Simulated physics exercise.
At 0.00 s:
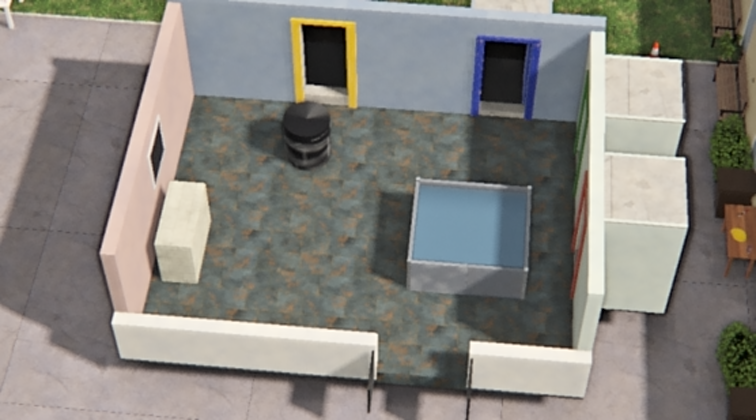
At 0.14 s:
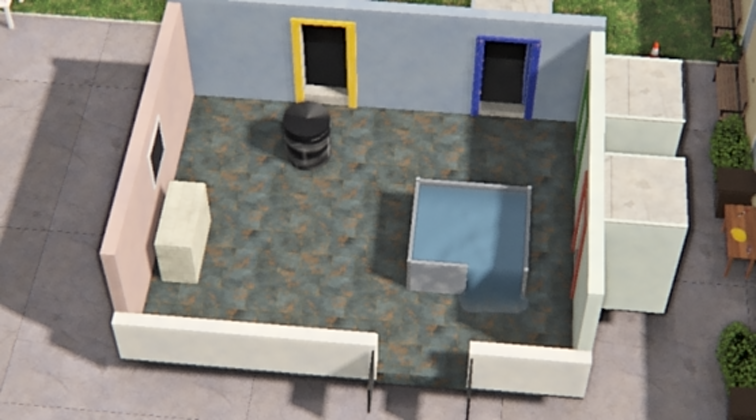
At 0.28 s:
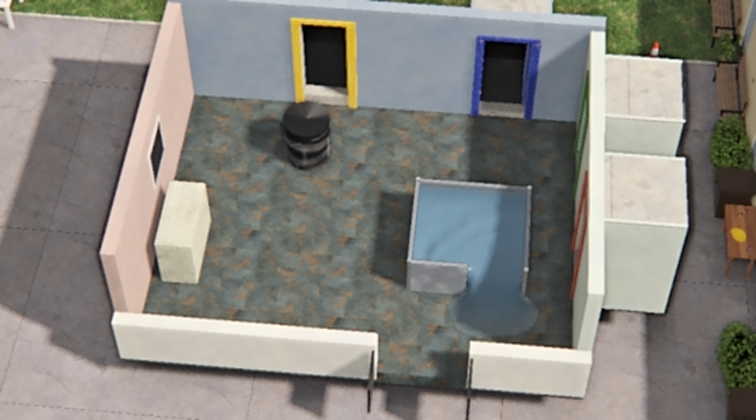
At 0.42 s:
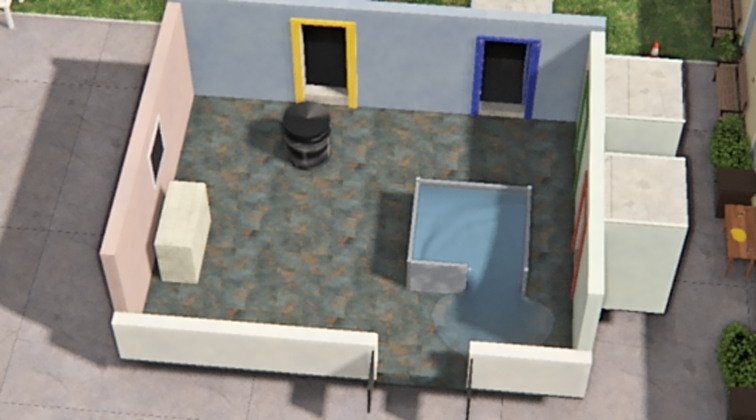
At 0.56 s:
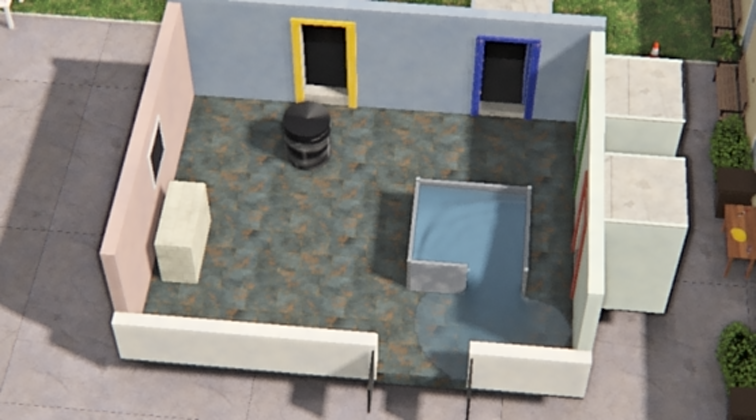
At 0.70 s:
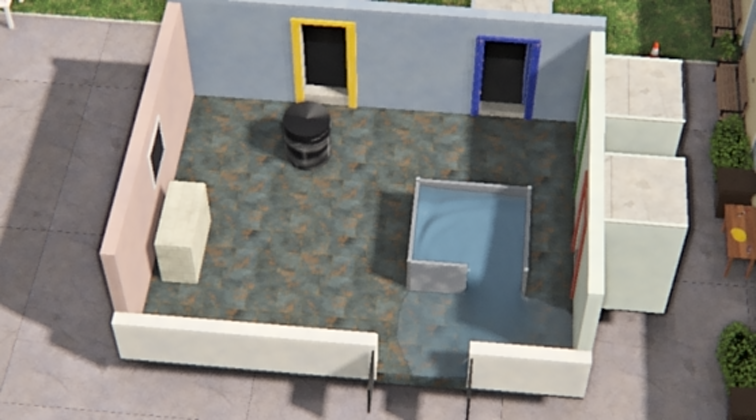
The clip shows a walled yard with yellow and blue doorways and an open tank of water; part of the tank's near side disappears, and water pours through the gap, spreading across the dark floor towards the near opening.
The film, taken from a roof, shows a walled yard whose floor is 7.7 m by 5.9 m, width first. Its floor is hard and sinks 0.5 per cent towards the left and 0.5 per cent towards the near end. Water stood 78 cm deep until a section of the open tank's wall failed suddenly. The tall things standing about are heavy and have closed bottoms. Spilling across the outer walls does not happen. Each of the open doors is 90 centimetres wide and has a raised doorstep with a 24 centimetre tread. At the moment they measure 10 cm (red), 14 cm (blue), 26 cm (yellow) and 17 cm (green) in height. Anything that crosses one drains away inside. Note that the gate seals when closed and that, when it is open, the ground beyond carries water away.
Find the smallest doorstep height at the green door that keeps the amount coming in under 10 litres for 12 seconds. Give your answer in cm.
The smallest height is roughly 6 cm.
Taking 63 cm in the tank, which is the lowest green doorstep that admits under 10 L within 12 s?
Roughly 4.5 centimetres.
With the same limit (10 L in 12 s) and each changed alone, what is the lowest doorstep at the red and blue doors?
You'd want about 6.5 centimetres at red and about 9.5 centimetres at blue.
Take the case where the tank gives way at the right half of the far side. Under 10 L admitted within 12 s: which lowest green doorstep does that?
About 23 centimetres.
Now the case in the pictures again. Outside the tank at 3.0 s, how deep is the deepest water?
Roughly 33 cm.
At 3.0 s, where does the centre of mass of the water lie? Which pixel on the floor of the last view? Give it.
Around (485, 285).
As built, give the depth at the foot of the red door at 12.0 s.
It comes to about 3.0 centimetres deep.
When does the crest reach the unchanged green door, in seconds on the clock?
The level tops out around 3.8 s.
After 1.4 s water covers 10 % of the floor, deepest (64 cm) near (565, 375); it has not reached the green door.
After 3.0 s water covers 30 % of the floor, deepest (33 cm) near (503, 370); 4 cm at the green door, 0 litres in over its 17 cm doorstep.
After 12.0 s water covers 95 % of the floor, deepest (8 cm) near (289, 344); 4 cm at the green door, 0 litres in over its 17 cm doorstep.
At the green door as built, the water arrived by 2.7 s and peaked near 9 cm at 3.8 s.
Run again over the same 12 s with other heights there, 14 litres in over 5.5 cm, 3 litres over 7.5 cm. The limit of 10 litres is kept from about 6 cm up.
